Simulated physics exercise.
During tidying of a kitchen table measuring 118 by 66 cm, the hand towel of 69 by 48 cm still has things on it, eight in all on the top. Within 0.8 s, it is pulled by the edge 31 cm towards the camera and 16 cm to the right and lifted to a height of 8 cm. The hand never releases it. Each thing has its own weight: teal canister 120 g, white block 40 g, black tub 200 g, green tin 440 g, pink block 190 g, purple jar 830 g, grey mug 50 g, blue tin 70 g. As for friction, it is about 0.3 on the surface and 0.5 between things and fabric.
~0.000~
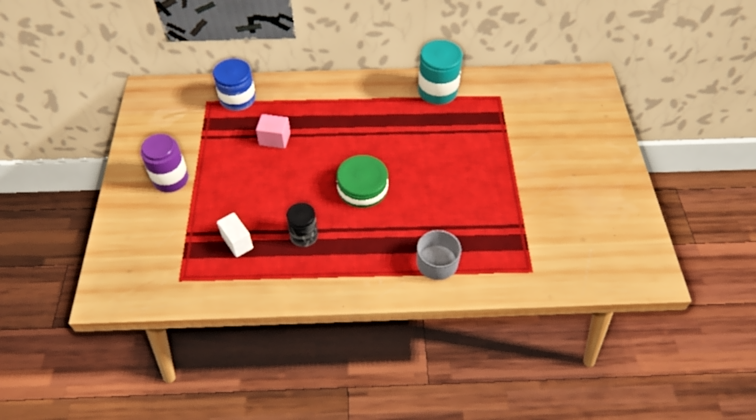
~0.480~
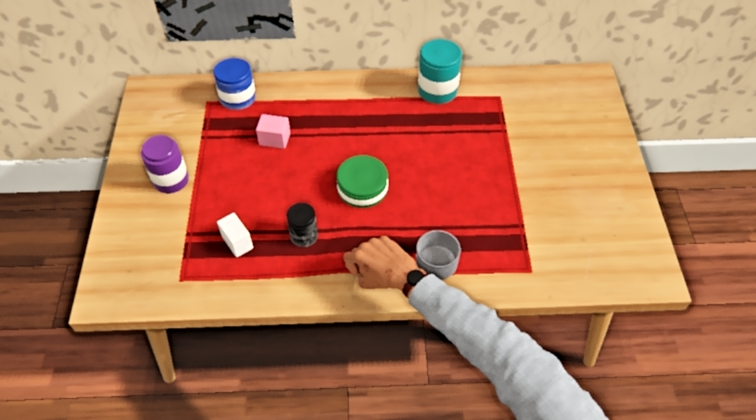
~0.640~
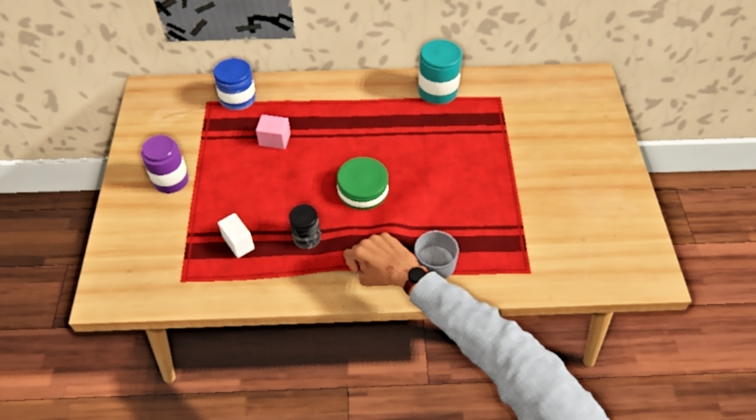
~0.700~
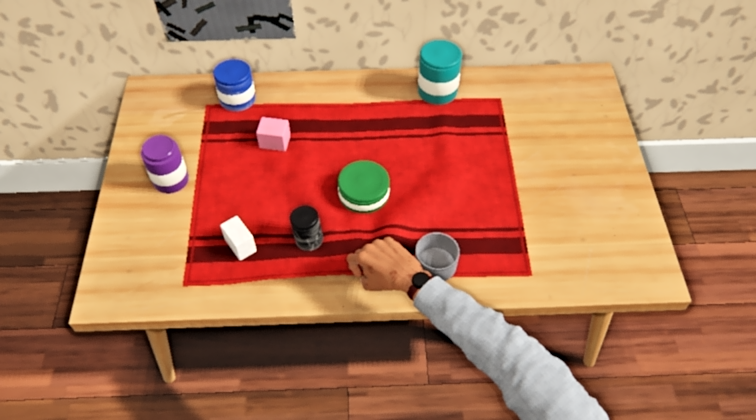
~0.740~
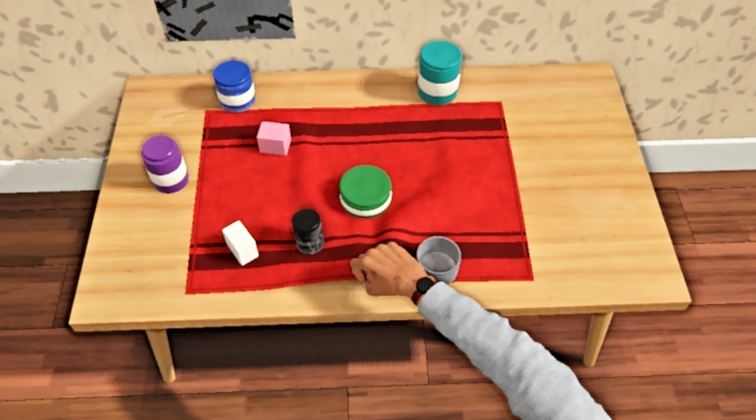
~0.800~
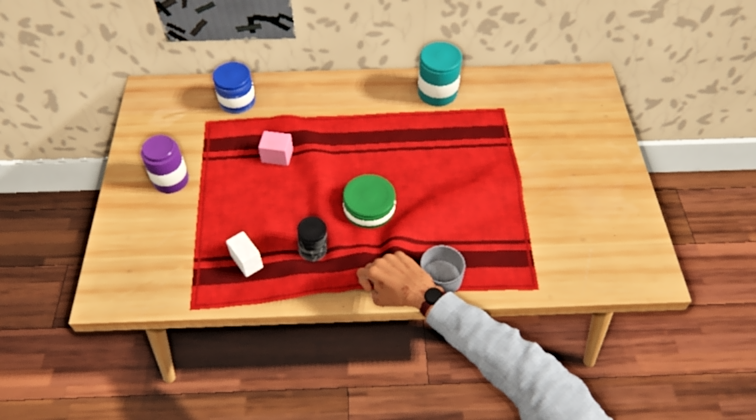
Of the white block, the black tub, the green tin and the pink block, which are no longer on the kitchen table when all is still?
The white block will come off. The black tub will come off. The green tin will come off. The pink block will come off.
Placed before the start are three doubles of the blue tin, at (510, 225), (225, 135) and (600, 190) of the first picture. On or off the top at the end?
By position: Off, off, on.
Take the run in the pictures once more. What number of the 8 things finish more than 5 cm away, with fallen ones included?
My count is 5.
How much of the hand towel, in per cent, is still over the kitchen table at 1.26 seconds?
Roughly 50%.
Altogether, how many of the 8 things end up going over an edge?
That works out to 5 of them.
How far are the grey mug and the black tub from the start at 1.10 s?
Approx. shift - grey mug: 25 cm; black tub: 25 cm.
After 1.0 s, 85 % of the hand towel is still over the top; white block 16 cm off its start, pink block 15 cm off its start, green tin 15 cm off its start.
After 1.1 s, 70 % of the hand towel is still over the top; white block 28 cm off its start, pink block 26 cm off its start, green tin 24 cm off its start.
After 1.3 s, 50 % of the hand towel is still over the top; white block over the edge, pink block 39 cm off its start at (325, 267), black tub over the edge.
After 1.4 s, 25 % of the hand towel is still over the top; pink block 52 cm off its start, white block over the edge, black tub over the edge.
After 3.0 s, 0 % of the hand towel is still over the top; pink block over the edge, green tin over the edge, black tub over the edge, white block over the edge.
